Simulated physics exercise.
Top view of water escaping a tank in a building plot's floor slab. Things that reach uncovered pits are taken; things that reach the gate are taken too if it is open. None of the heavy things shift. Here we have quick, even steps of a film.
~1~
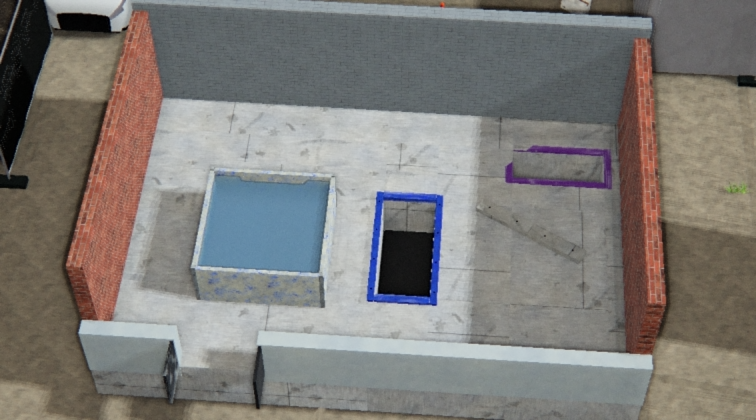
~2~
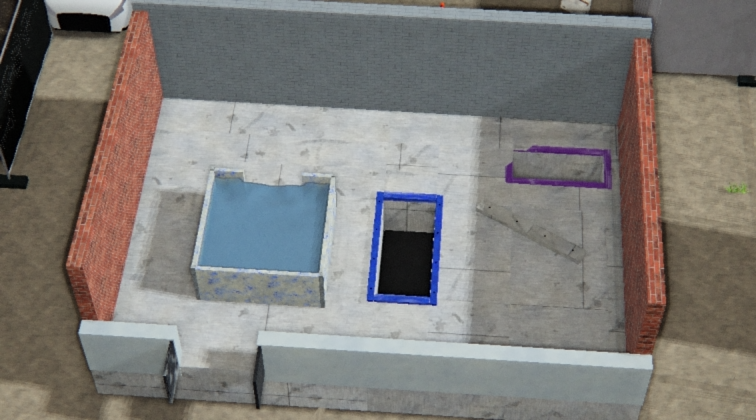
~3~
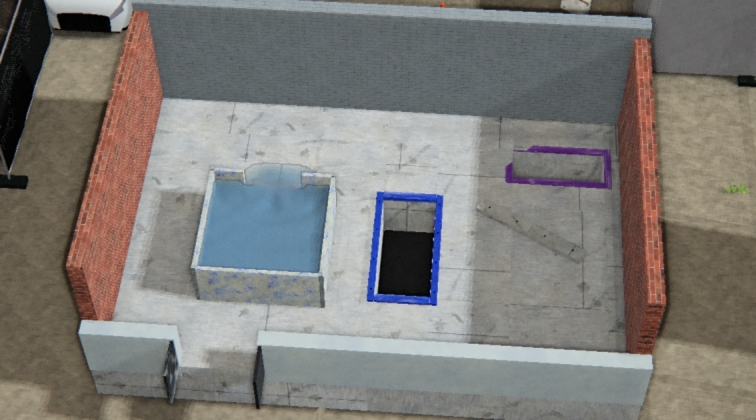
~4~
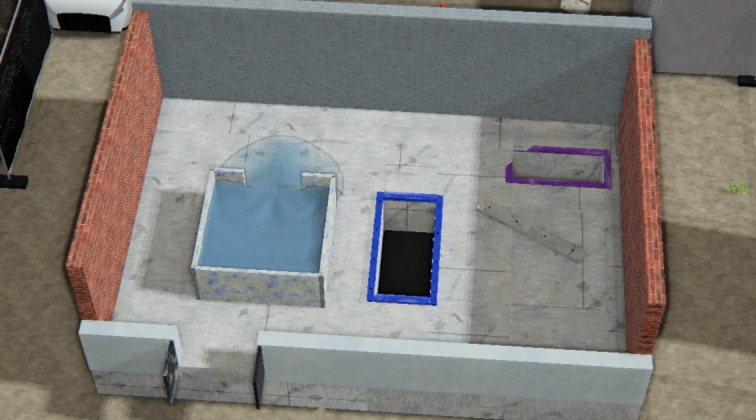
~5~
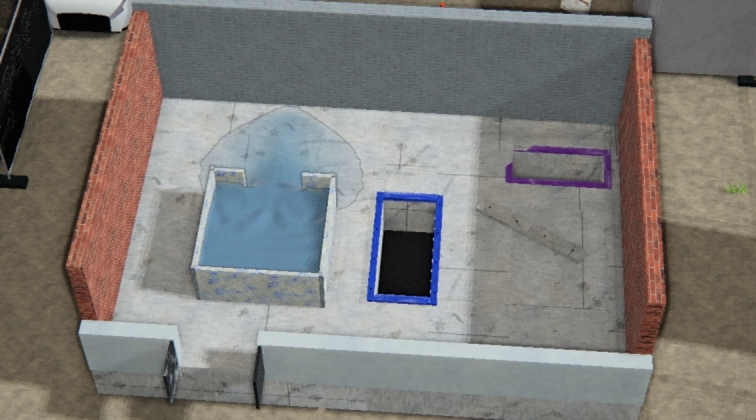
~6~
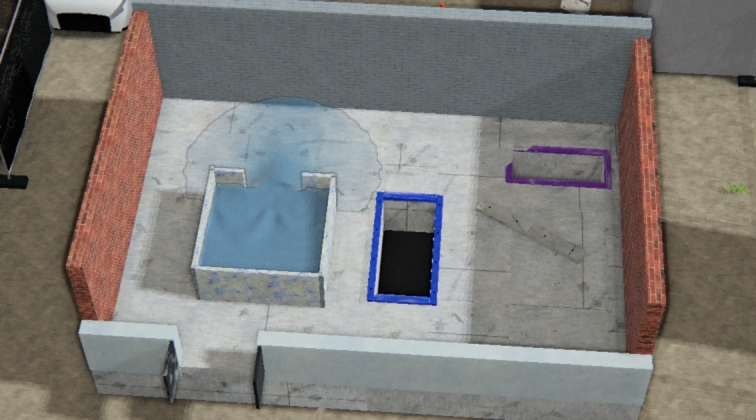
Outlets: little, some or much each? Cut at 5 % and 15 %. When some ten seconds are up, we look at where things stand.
The gate: Some. The purple pit: Much. The blue pit: Little.
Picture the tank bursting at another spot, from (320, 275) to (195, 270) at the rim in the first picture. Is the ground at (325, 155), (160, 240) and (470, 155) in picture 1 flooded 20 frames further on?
First point spared, second point swamped, third point spared.
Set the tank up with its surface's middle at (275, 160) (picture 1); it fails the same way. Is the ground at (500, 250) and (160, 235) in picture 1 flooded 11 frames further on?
Spot by spot: High and dry, after that drenched.
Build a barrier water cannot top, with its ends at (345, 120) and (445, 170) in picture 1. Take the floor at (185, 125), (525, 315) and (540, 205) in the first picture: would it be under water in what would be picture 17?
Running through them in order, the first comes out taken by the flood, the second free from flooding and the last free from flooding.
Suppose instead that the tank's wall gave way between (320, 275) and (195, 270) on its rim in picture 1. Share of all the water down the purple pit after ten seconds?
For purple, it comes to 6 percent.
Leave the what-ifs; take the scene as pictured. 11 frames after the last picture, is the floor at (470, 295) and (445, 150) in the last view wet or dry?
High and dry, then submerged.
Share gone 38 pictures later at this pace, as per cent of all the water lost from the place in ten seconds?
Near 50 in a hundred.
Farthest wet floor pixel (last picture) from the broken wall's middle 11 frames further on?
Somewhere close to (565, 129).
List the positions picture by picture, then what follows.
Still water in the tank at (265, 224), in the first frame.
Water pours out on the tank's far side and has run to a hidden place, in the second frame.
The front is at (254, 169), out from the gap on the tank's far side, in the third frame.
The front is at (295, 140), out from the gap on the tank's far side, in the fourth frame.
The front is at (296, 111), out from the gap on the tank's far side, in the fifth frame.
Water pours out on the tank's far side and has run to (335, 110), in the sixth frame.
A moment on, water covers 20 % of the floor; the gate 0 %, the purple pit 0 %, the blue pit 0 %.
Next, water covers 30 % of the floor; the gate 0 %, the purple pit 0 %, the blue pit 0 %.
Then, water covers 55 % of the floor; the gate 0 %, the purple pit 5 %, the blue pit 0 %.
Later, water covers 70 % of the floor; the gate 2 %, the purple pit 14 %, the blue pit 0 %.
In the end, water covers 90 % of the floor; the gate 9 %, the purple pit 24 %, the blue pit 0 %.
